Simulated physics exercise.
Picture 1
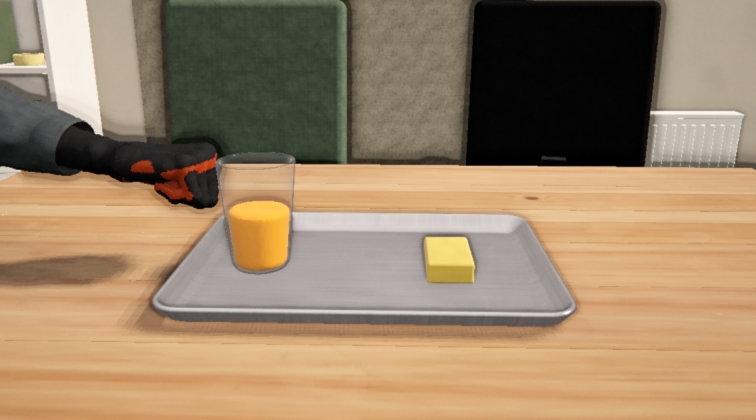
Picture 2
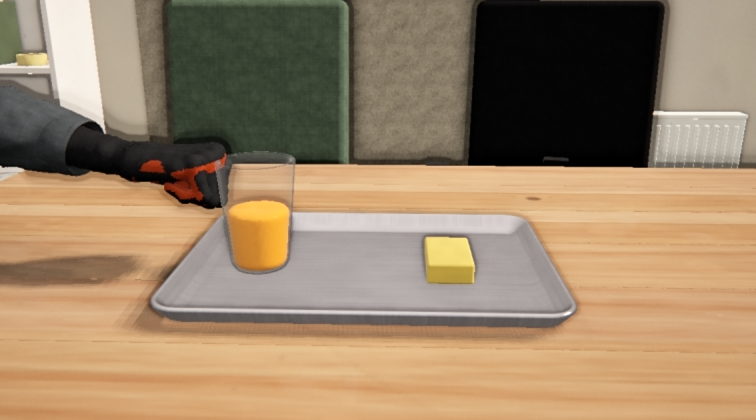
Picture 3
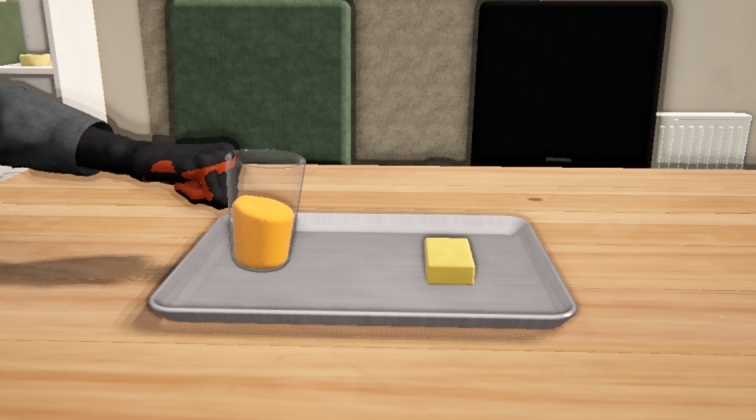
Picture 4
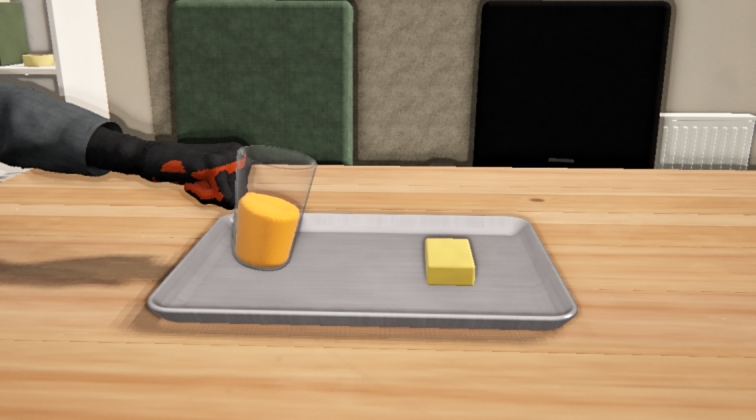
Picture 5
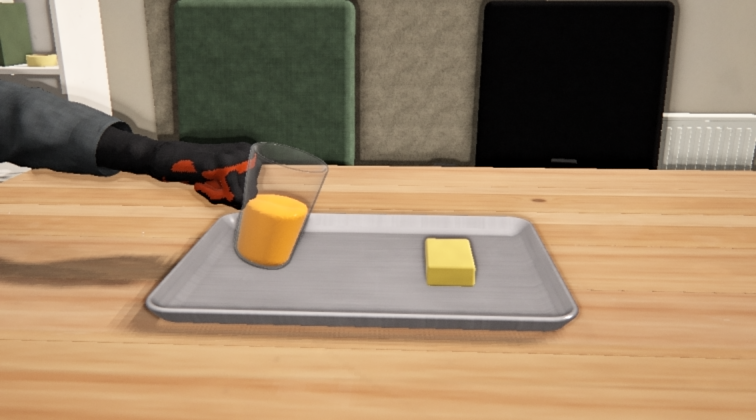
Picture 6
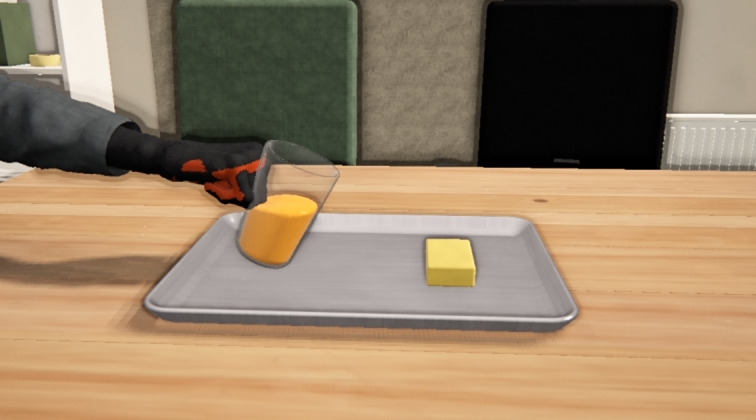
Glass of orange liquid tilting steadily to the right on a grey tray as a black-and-red gloved hand pushes its upper side.
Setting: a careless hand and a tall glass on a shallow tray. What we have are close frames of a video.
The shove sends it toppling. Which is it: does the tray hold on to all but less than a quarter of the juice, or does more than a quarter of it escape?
I expect the tray will manage to keep three quarters.
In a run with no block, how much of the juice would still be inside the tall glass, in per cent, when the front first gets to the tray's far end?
50 per cent or thereabouts.
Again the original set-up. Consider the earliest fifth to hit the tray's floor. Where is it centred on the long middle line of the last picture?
Impact centre, mid-line: Approx. (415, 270).
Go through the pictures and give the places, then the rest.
In the first frame, tilt 0°; right rim (293, 163); surface from (229, 208) to (290, 209); the tray's far rim is at (546, 257); a block is fixed to the tray further along.
In the second frame, tilt 0°; right rim (293, 163); surface from (229, 208) to (289, 209).
In the third frame, tilt 6°; right rim (303, 164); surface from (236, 200) to (294, 212).
In the fourth frame, tilt 12°; right rim (314, 167); surface from (242, 195) to (299, 211).
In the fifth frame, tilt 18°; right rim (326, 171); surface from (246, 199) to (308, 207).
In the sixth frame, tilt 25°; right rim (337, 176); surface from (250, 207) to (318, 204).
A moment on, the tall glass is falling and 100 per cent is in the glass, 0 on the tray and 0 above or beyond its rim.
Next, the tall glass lies on its side and 84 per cent is in the glass, 8 on the tray and 8 above or beyond its rim.
Then the tall glass lies on its side and 42 per cent is in the glass, 42 on the tray and 16 above or beyond its rim.
Later the tall glass lies on its side and 21 per cent is in the glass, 67 on the tray and 11 above or beyond its rim.
Finally, 90 per cent is held by tray and glass, 10 is off the tray.
